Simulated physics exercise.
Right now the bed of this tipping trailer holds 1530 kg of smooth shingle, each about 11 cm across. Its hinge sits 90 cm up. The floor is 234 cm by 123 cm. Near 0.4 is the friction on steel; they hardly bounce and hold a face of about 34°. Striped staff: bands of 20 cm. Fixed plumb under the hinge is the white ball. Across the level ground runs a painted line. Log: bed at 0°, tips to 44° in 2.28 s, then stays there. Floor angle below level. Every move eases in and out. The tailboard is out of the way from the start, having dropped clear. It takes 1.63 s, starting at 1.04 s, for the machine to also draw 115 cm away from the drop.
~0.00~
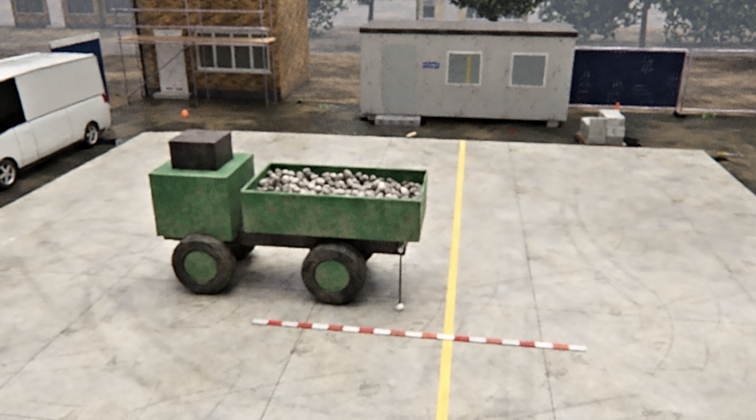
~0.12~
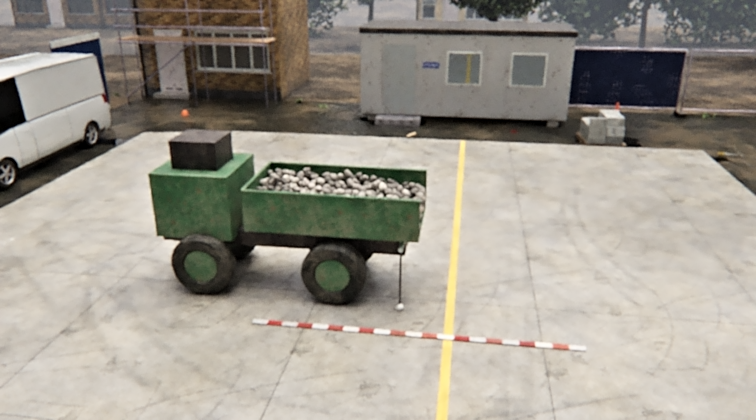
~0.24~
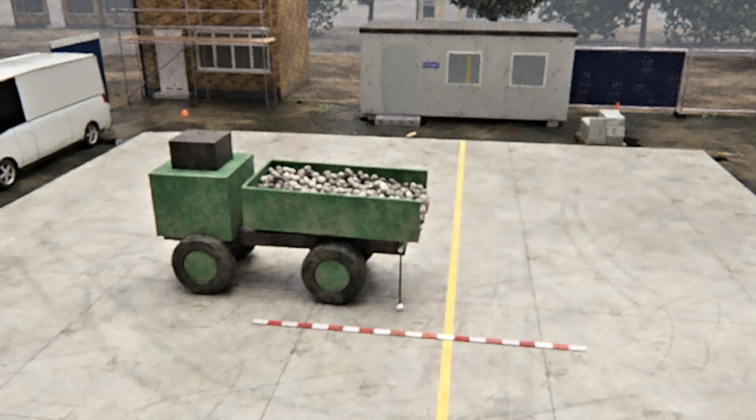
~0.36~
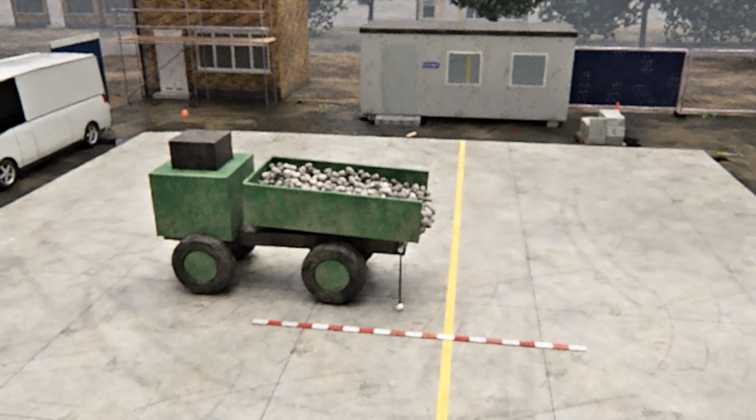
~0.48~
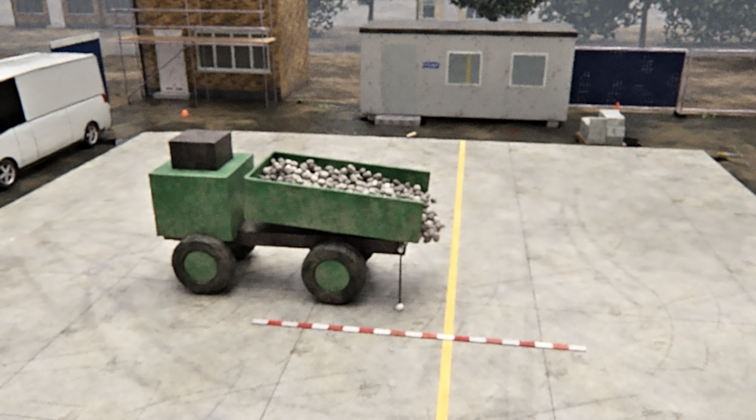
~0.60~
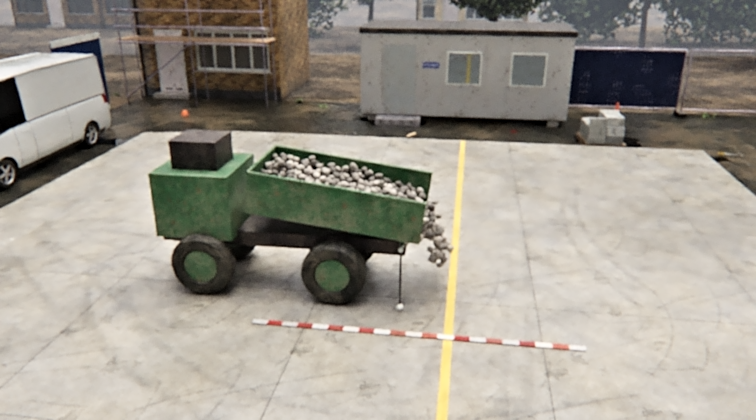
A green tipping trailer on big dark wheels, its open bed full of grey and white stones, stands left of centre on a pale concrete yard, seen from a raised, still viewpoint. A yellow line and a red-and-white striped staff lie nearby, with a white van at left and a grey cabin behind. The bed slowly tilts down to the right, and stones slide over its open end, dropping in a small clump.
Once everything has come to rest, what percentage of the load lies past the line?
About 35 per cent.
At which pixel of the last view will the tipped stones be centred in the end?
Middle at around (434, 282), I'd say.
After 1.7 s the floor is at 37°; 55 % in the bed, 34 % short of the line, 11 % past the line; the foremost stones are at (504, 289).
After 2.4 s the floor is at 44°; 2 % in the bed, 68 % short of the line, 31 % past the line; the foremost stones are at (523, 278).
After 3.1 s the floor is at 44°; 0 % in the bed, 65 % short of the line, 35 % past the line; the foremost stones are at (531, 278).
After 6.2 s the floor is at 44°; 0 % in the bed, 65 % short of the line, 35 % past the line; the foremost stones are at (531, 278).
